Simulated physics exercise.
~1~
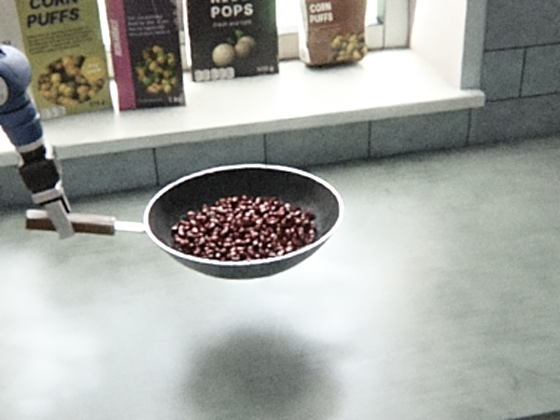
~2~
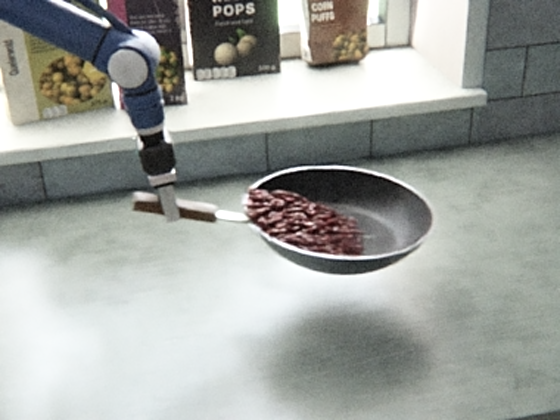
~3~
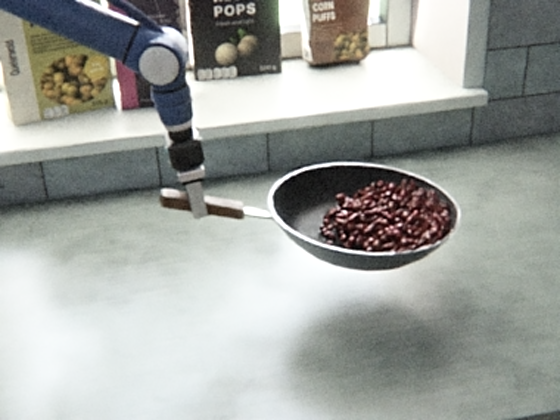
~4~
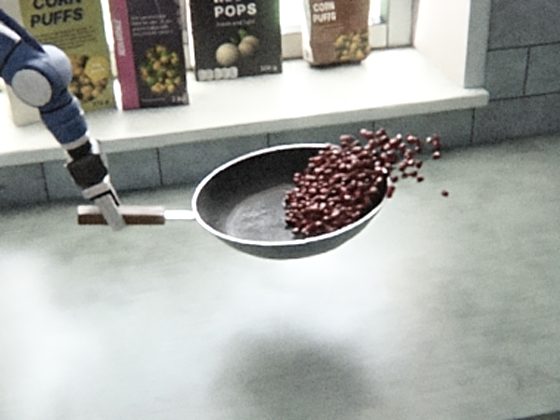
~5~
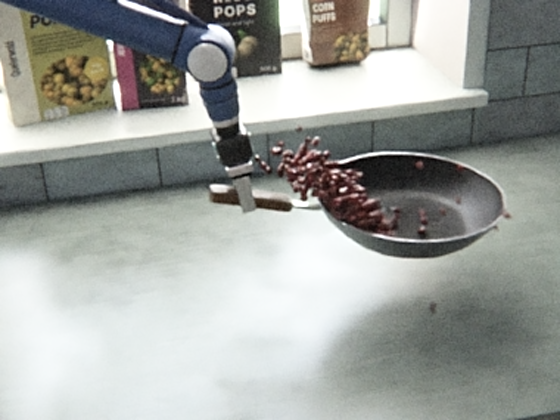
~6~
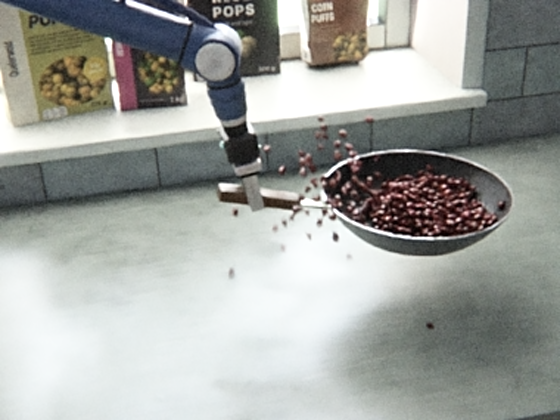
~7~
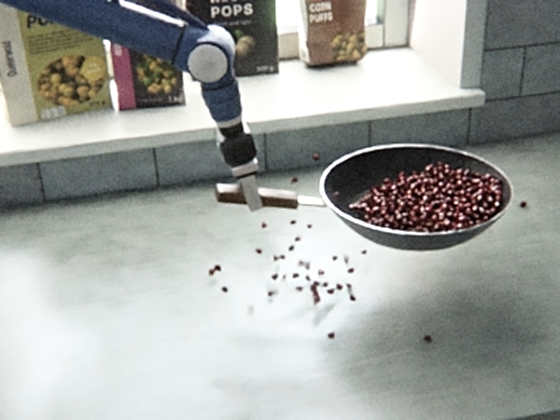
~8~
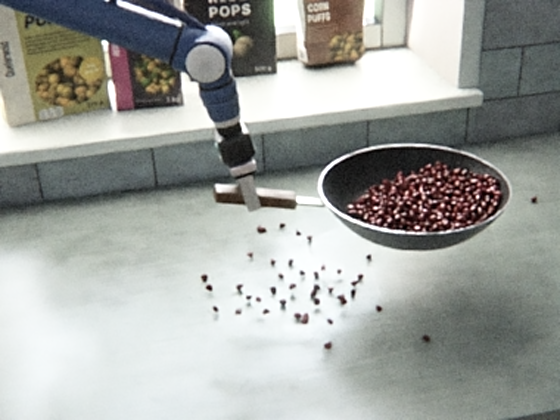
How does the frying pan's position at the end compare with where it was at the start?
At the end the frying pan is well to the right of where it started, and it also appears slightly higher in view.
